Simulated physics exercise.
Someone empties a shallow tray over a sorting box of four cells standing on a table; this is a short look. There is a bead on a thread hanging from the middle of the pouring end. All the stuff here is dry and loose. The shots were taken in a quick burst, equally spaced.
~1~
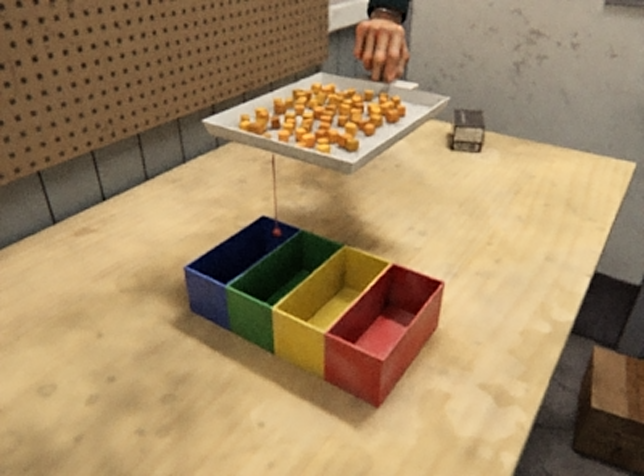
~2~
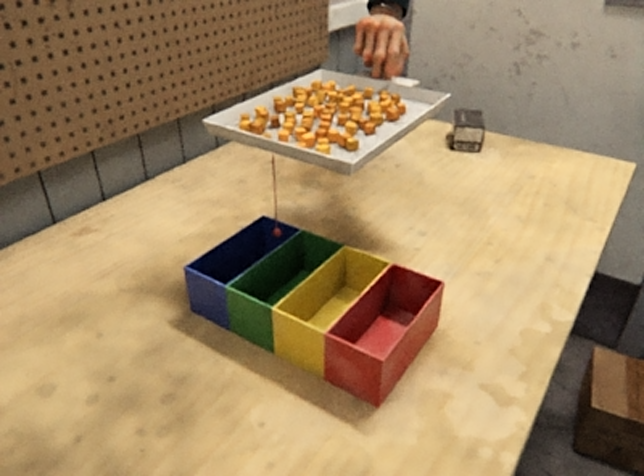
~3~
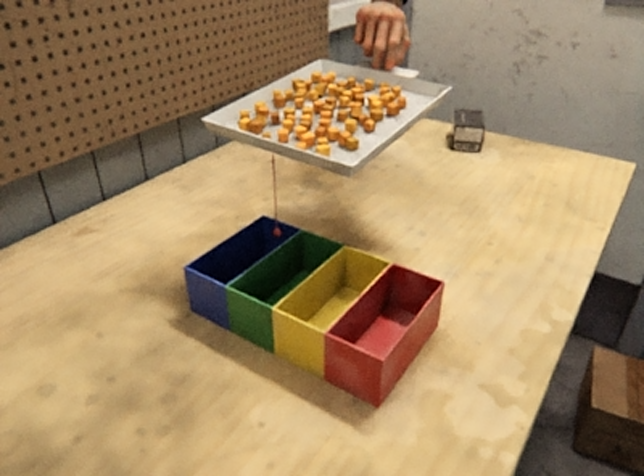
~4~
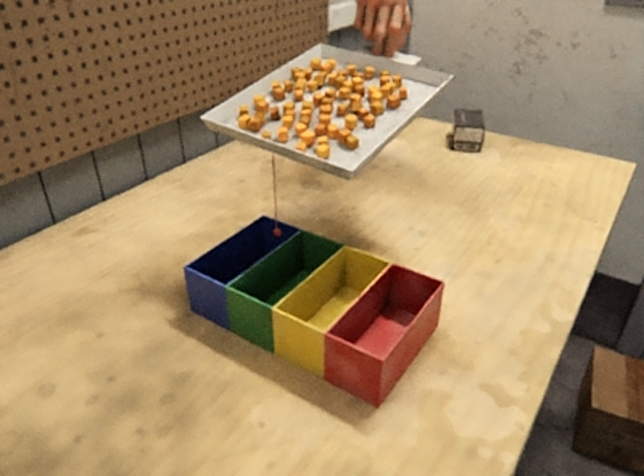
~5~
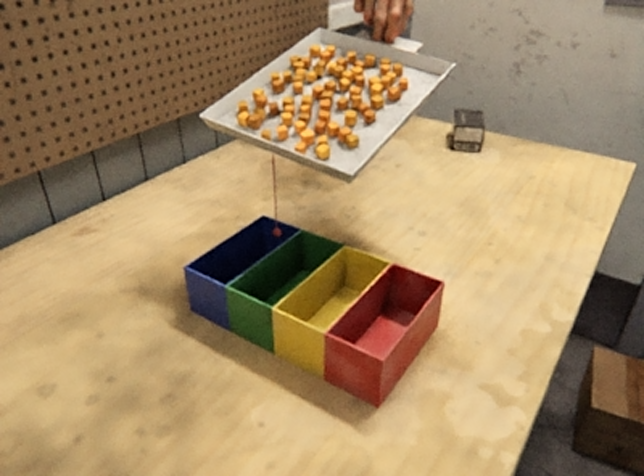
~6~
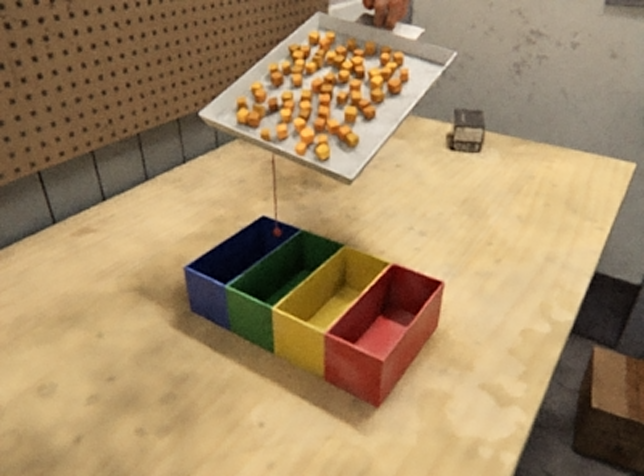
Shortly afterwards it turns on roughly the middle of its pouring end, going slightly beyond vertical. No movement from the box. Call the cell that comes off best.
The yellow cell comes off best.
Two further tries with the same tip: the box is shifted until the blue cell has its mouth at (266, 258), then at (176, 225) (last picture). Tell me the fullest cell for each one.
That green cell, then the red one.
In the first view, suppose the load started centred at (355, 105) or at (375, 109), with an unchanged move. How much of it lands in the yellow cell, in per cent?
First about 60, then 60 per cent.
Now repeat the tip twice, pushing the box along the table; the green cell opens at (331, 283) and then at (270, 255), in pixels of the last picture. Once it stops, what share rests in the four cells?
You'd get about 90 per cent first and about 100 per cent second.
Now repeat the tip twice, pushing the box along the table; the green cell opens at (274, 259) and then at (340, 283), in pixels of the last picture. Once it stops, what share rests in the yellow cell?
Roughly 60% the first time and 0% the second time.
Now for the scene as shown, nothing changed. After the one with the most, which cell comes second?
That one is that green cell.
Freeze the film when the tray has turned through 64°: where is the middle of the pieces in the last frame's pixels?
(310, 136).
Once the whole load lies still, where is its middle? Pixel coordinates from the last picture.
Close to (312, 320) in the last view.
Soon after the last picture, tray tipped steeply; all on the tray.
A little later, tray tipped past a quarter turn; most on the tray; about a quarter in the yellow cell; a stray few in the red cell; a stray few in the green cell; a stray few falling or outside the box.
Later still, tray tipped past a quarter turn; about half in the yellow cell; about a third in the green cell; a small part in the blue cell; a stray few in the red cell; a small part falling or outside the box.
At rest, tray tipped past a quarter turn; about half in the yellow cell; about a third in the green cell; a small part in the blue cell; a stray few in the red cell; a small part outside the box.
